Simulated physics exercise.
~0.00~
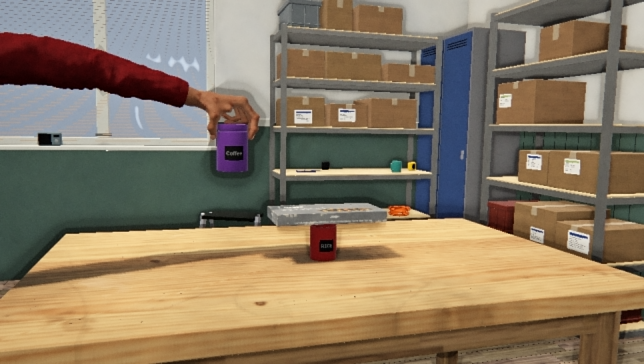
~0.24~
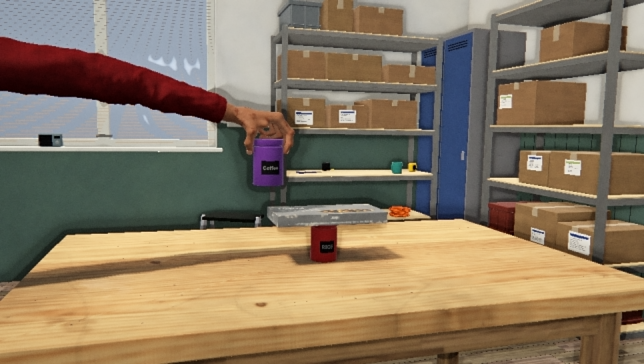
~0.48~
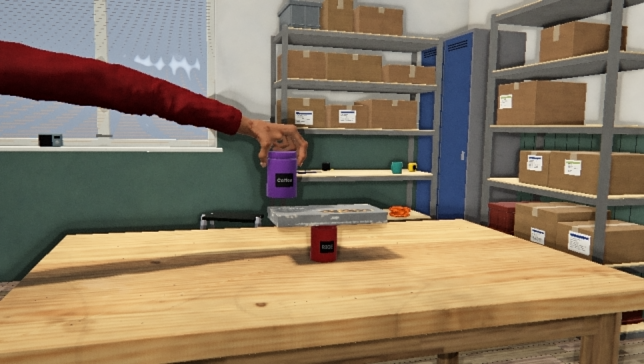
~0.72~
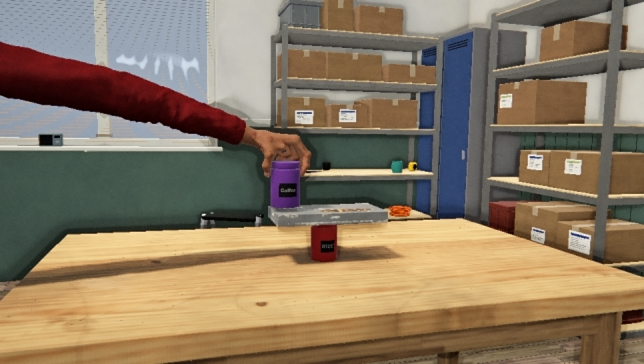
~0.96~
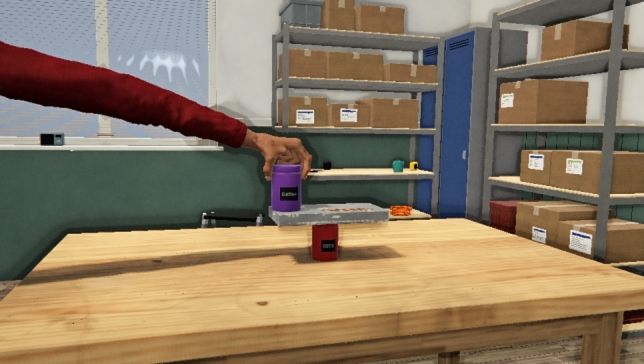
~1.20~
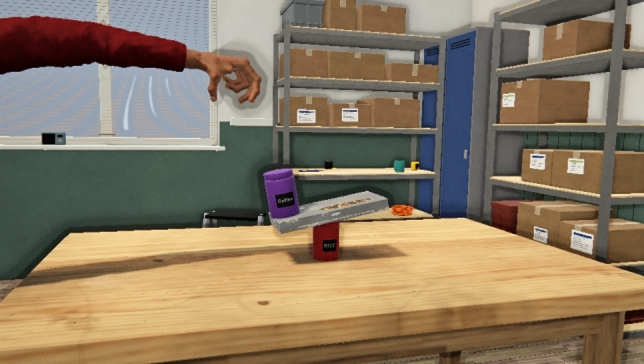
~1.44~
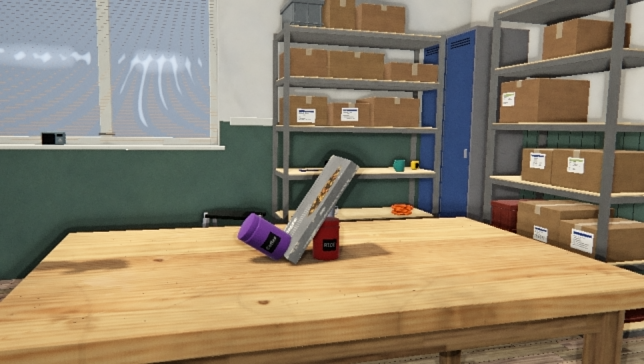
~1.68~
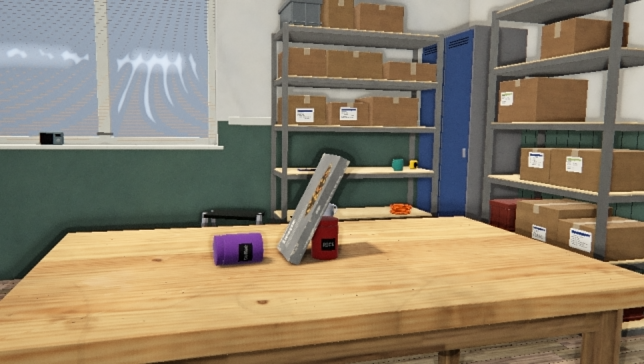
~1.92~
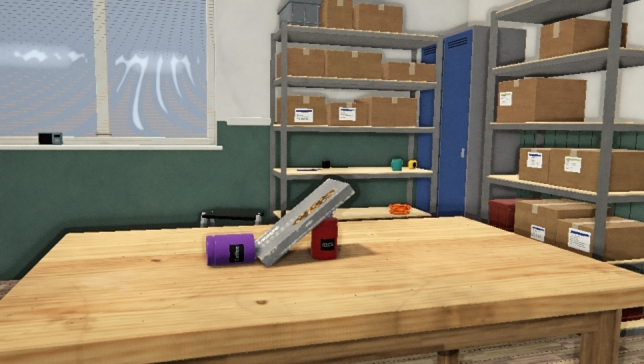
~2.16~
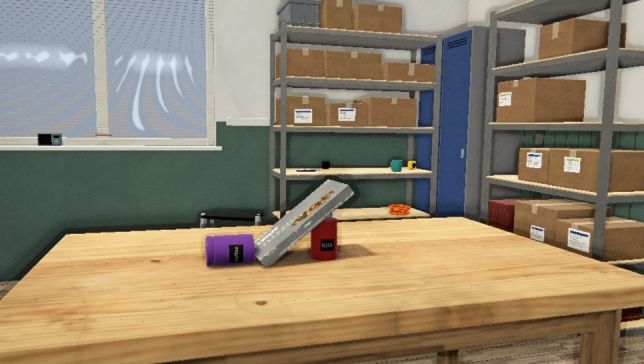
Purple jar lowered by a hand onto a grey packet's left end, tipping it off a red jar and toppling sideways.
